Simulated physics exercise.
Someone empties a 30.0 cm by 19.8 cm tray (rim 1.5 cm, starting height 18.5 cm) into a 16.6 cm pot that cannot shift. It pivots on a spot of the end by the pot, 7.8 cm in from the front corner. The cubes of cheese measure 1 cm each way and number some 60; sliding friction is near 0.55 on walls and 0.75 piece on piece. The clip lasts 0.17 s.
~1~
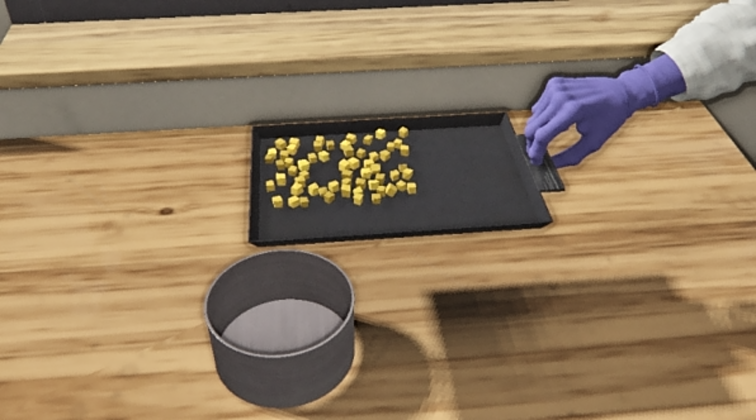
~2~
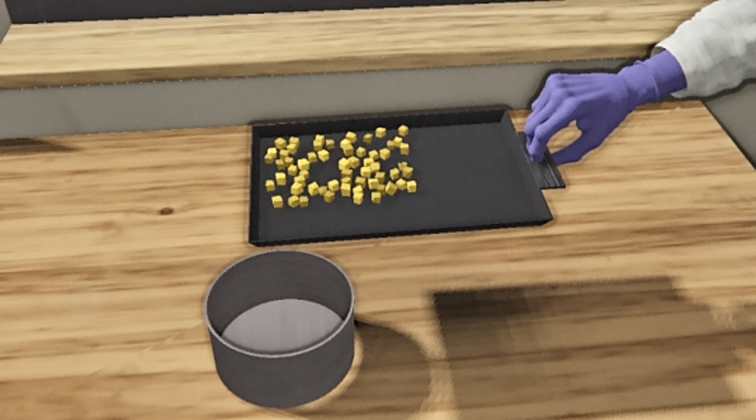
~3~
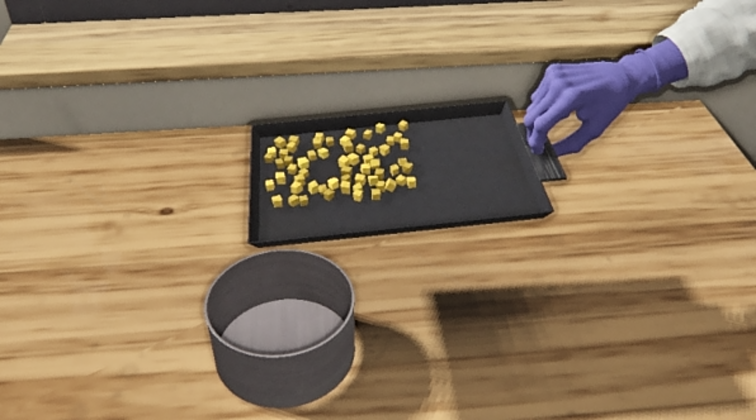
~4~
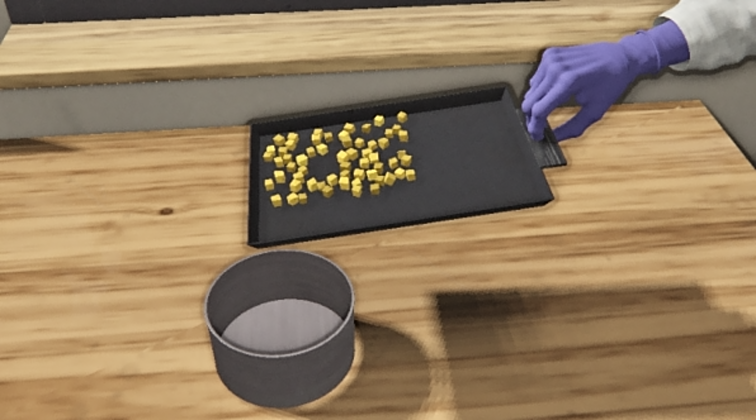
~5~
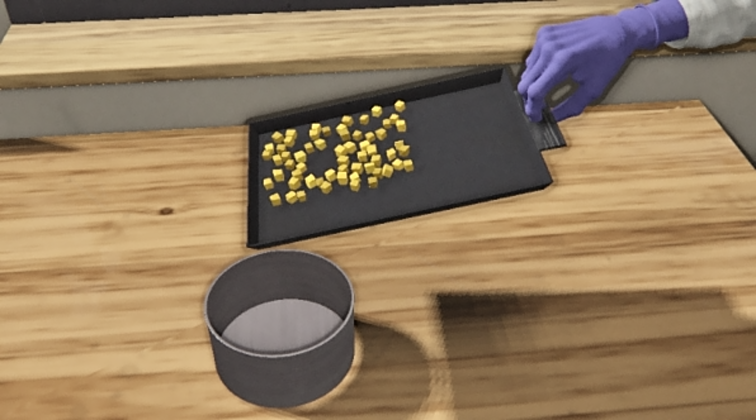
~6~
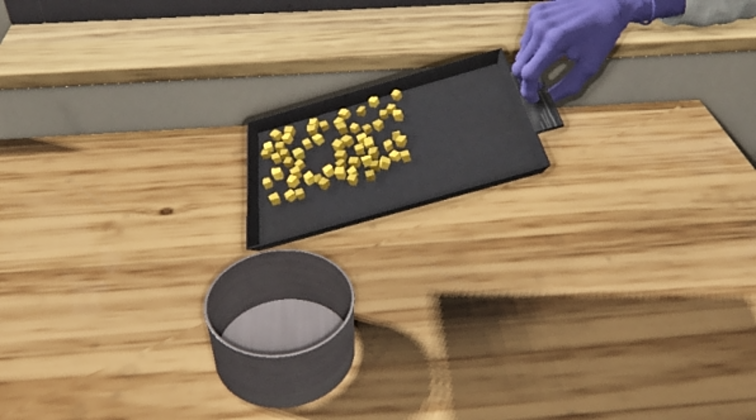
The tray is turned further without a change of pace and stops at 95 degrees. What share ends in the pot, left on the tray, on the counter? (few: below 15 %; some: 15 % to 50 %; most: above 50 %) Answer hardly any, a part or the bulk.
Pot: A part, tray: Hardly any, counter: The bulk.
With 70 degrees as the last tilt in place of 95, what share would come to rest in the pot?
Then about 40 per cent.
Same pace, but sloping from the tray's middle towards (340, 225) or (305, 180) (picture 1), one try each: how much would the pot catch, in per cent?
About 100 and 10 per cent.
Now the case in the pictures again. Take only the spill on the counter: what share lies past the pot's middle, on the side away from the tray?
Roughly 100 per cent.
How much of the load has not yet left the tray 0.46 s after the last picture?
About 50 per cent.
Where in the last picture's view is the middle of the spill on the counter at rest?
Near (120, 314).
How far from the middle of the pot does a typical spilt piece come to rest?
Roughly 22 cm.
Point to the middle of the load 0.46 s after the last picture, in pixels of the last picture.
Near (227, 212).
Then, 0.27 s after the last picture, tilt 55 degrees; the tray holds 100 %, the pot 0 %.
Then, 0.46 s after the last picture, tilt 82 degrees; the tray holds 50 %, the pot 5 %.
Then, 0.77 s after the last picture, tilt 95 degrees; the tray holds 0 %, the pot 40 %.
In the end, pot 40 %, tray 0 %, counter 60 %.
